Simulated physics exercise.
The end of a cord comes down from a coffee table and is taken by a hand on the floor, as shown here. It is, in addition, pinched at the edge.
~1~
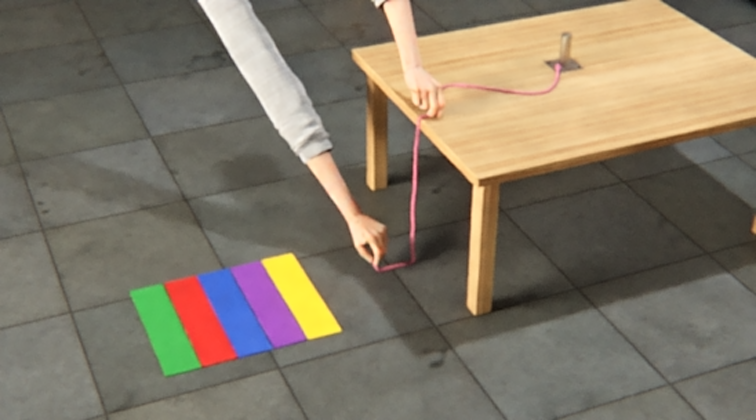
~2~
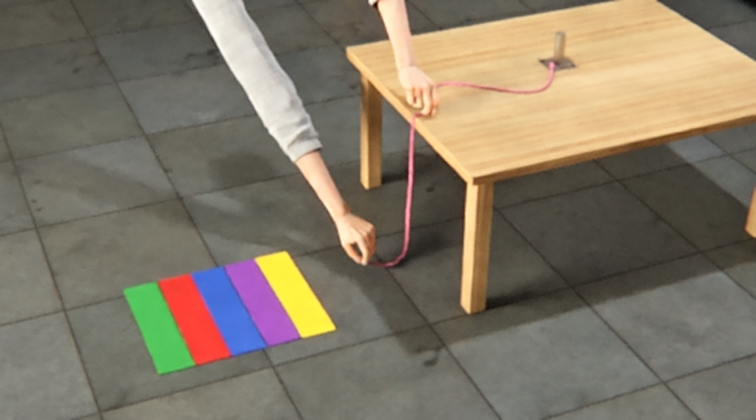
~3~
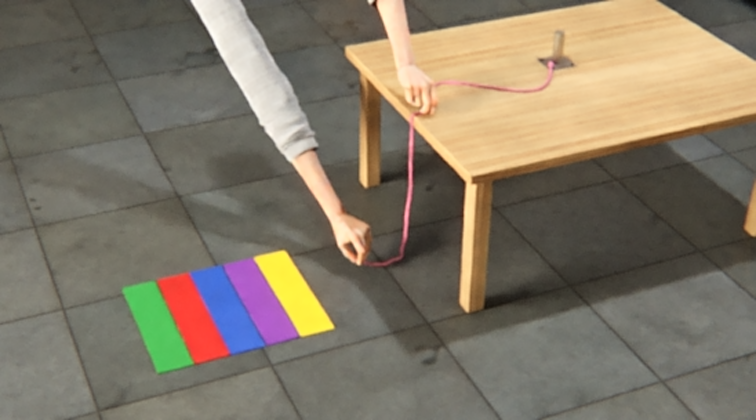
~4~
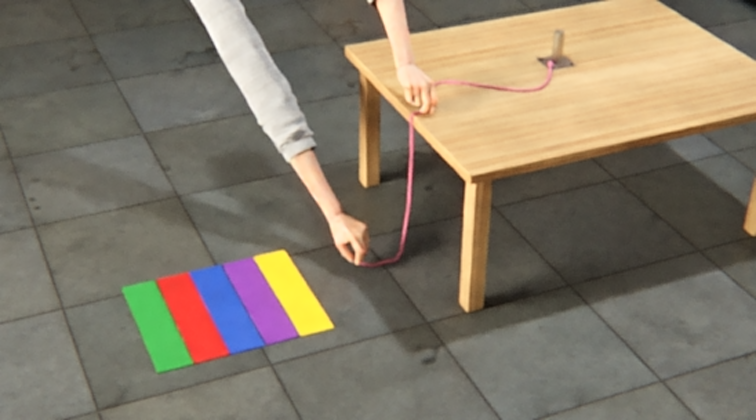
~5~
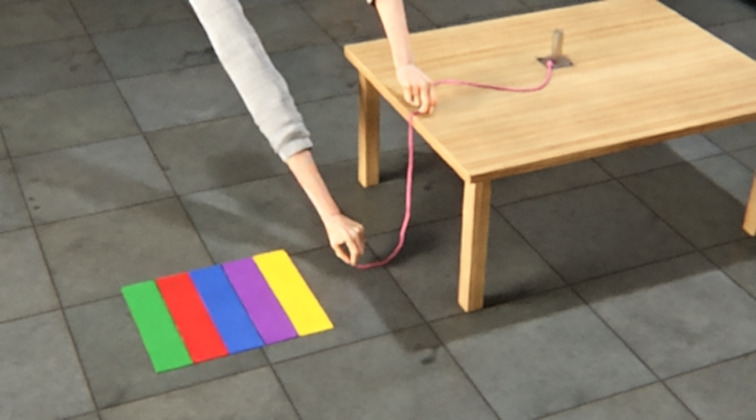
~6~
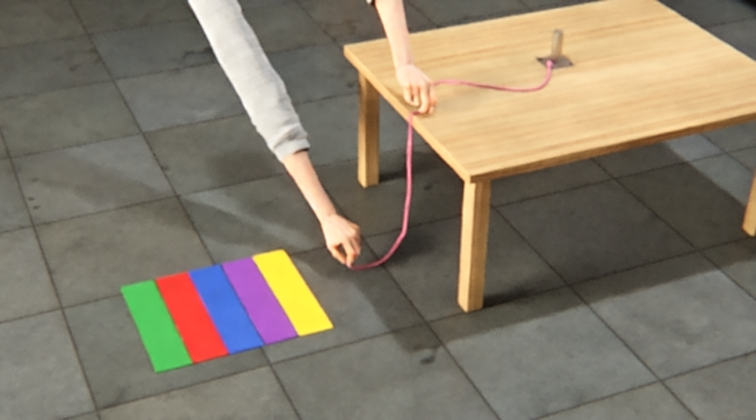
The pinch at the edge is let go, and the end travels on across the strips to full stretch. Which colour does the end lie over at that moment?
It lies over red.
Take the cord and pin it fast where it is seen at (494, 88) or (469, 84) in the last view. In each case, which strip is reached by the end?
First try blue, second try blue.
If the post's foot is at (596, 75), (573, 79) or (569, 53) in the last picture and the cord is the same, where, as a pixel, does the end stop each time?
(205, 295), (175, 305) and (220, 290), roughly.
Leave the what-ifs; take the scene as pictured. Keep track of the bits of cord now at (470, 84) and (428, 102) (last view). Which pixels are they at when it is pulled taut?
(446, 95), then (383, 131).
A little later, end near (235, 289); over blue.
Next, end near (201, 297); over red.
When it is tight, end near (182, 302); over red. It gets as far as the red strip.
